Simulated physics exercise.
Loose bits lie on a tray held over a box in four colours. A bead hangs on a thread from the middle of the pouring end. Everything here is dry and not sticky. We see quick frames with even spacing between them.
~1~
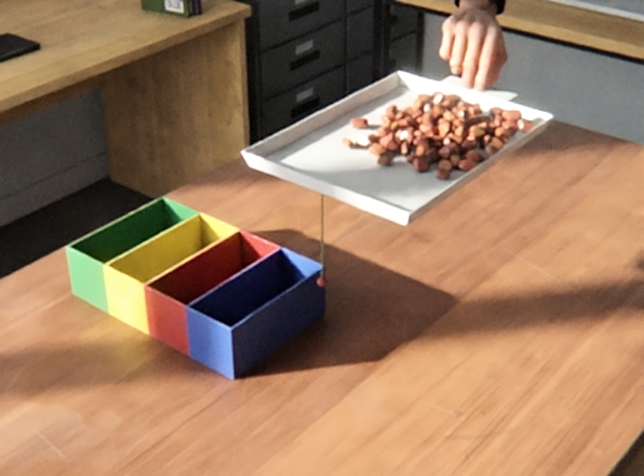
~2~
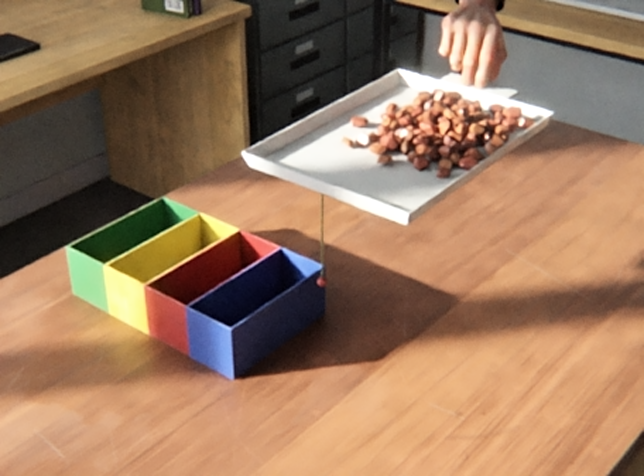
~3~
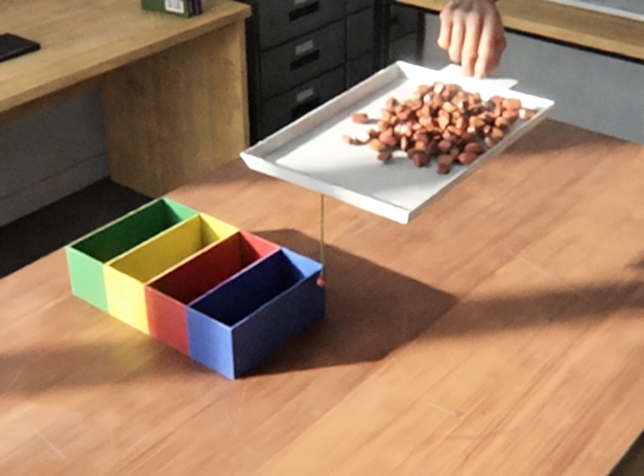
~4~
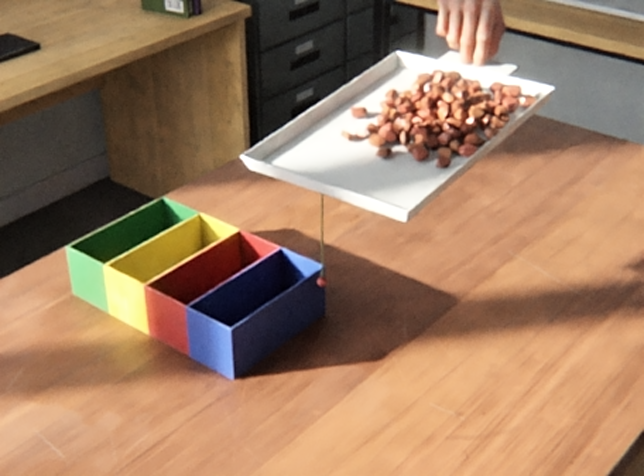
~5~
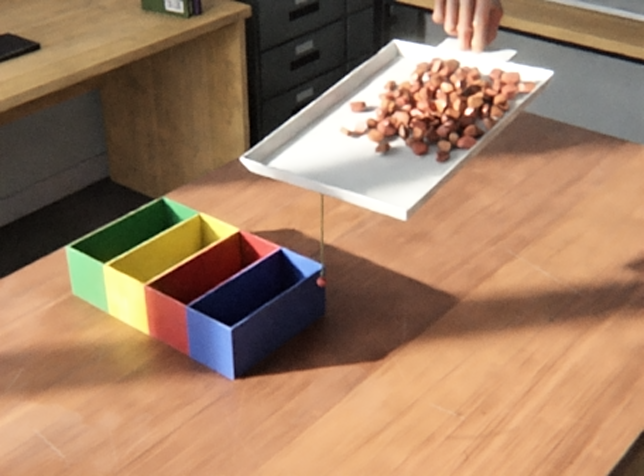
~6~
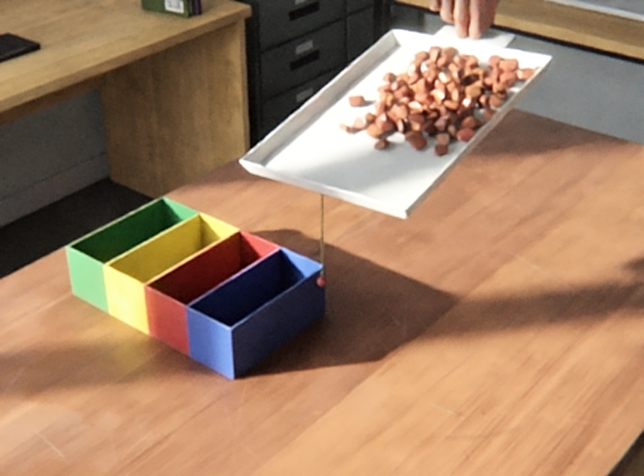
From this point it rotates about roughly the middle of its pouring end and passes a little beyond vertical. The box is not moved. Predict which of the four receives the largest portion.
The blue one receives the largest portion.
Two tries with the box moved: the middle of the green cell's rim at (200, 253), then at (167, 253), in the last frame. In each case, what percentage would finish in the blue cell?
10 and 20 %.
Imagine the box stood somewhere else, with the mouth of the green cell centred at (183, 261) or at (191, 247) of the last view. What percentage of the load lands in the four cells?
Some 100 percent, followed by some 90 percent.
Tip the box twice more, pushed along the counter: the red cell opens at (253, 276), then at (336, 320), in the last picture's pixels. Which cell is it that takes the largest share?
At the first place red, at the second that green cell.
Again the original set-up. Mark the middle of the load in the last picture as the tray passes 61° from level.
In the last view, the load is centred near (274, 182).
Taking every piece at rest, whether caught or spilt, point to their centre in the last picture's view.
I'd place the middle at about (243, 338).
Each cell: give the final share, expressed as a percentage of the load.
So the green cell ends up with 0 % of the load, the yellow cell with 0 %, the red cell with 20 %, and the blue cell with 50 %.
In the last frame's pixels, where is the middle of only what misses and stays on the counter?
Centre, final frame: Roughly (267, 392).
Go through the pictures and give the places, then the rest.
In the first frame, corners of the pouring end at (250, 151) and (407, 210), level; middle of the load at (437, 133), bits of crushed brick; bead on its thread at (322, 282); green cell at (88, 275); yellow cell at (126, 295); red cell at (167, 316); blue cell at (210, 338).
In the second frame, corners of the pouring end at (249, 152) and (407, 209), level; middle of the load at (437, 131).
In the third frame, corners of the pouring end at (249, 153) and (407, 208), tipped barely, lowest at the left corner; middle of the load at (437, 125).
In the fourth frame, corners of the pouring end at (248, 155) and (406, 207), tipped a little, lowest at the left corner; middle of the load at (437, 116).
In the fifth frame, corners of the pouring end at (248, 157) and (405, 206), tipped a little, lowest at the left corner; middle of the load at (436, 107).
In the sixth frame, corners of the pouring end at (247, 159) and (403, 204), tipped a little, lowest at the left corner; middle of the load at (434, 99); green cell at (88, 275); yellow cell at (126, 295); red cell at (167, 316); blue cell at (210, 338).
Soon after the last picture, tray tipped steeply; about two thirds on the tray; a small part in the blue cell; a stray few in the red cell; about a third falling or outside the box.
A little later, tray tipped past a quarter turn; a small part on the tray; about a third in the blue cell; about a quarter in the red cell; about a third falling or outside the box.
Later still, tray tipped past a quarter turn; about half in the blue cell; about a quarter in the red cell; about a third falling or outside the box.
At rest, tray tipped past a quarter turn; about half in the blue cell; about a quarter in the red cell; none in the yellow cell; none in the green cell; about a third outside the box.
